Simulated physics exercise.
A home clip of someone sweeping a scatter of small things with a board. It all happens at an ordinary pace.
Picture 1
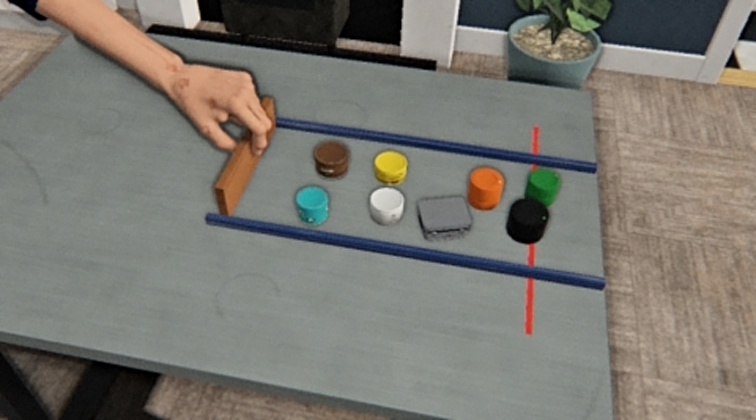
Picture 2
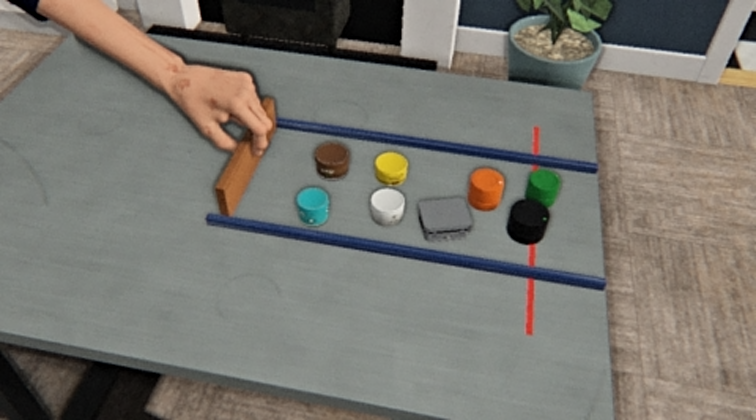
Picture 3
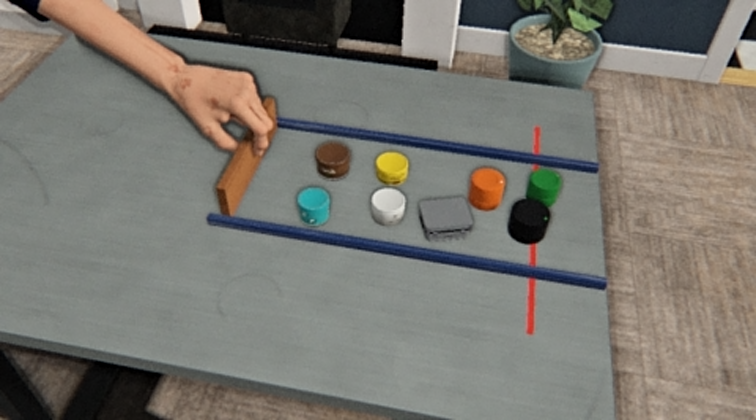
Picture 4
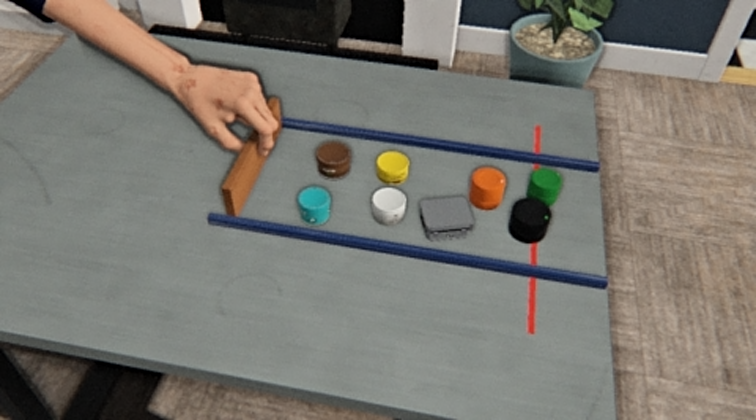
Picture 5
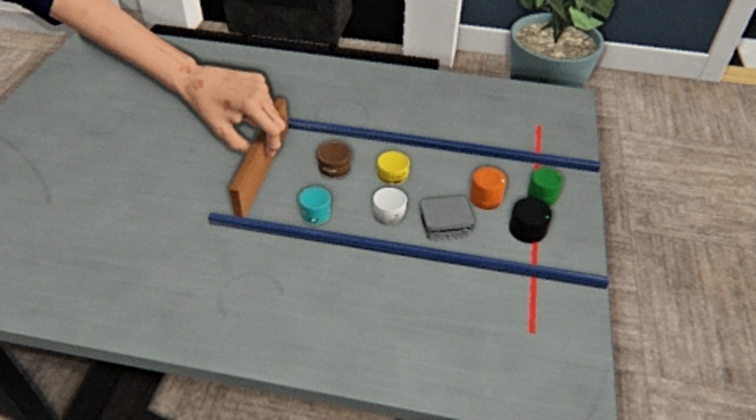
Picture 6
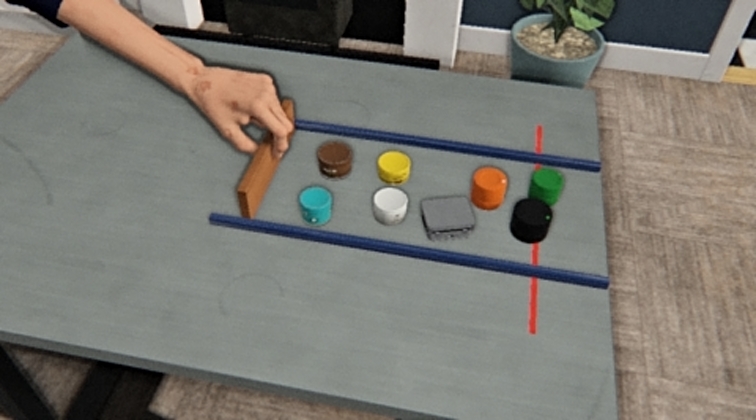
At first, a hand holds a wooden board upright at the left end of two blue rails, with small colourful containers and a grey item scattered to its right. The hand then slides the board slightly to the right, closer to the brown and turquoise containers, while the scattered things stay practically still.
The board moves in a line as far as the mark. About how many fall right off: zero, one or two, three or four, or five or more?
Outcome: The number that fall off is one or two.
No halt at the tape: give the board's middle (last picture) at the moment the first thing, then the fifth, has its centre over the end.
First at (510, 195), next at (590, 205).
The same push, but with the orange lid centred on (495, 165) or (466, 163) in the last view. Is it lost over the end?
Place by place, it survives; does not fall.
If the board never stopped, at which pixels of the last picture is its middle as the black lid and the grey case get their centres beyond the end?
Near (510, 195) and (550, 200).
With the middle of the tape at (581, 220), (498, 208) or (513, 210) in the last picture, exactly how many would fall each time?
Try by try, 4, 0 and 1.
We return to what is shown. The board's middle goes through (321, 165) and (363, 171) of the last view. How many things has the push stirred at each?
2 and 4.
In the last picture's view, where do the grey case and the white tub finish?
About (595, 246), and the other about (554, 225).
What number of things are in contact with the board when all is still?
4 of them.
Soon after, none off yet; green lid at rest near (545, 188); black lid at rest near (531, 221); orange lid at rest near (488, 189).
Then, none off yet; green lid at rest near (545, 188); black lid moved a little near (550, 224); orange lid moved a little near (502, 194).
At rest, the number that fall off is one or two; fallen, black lid.
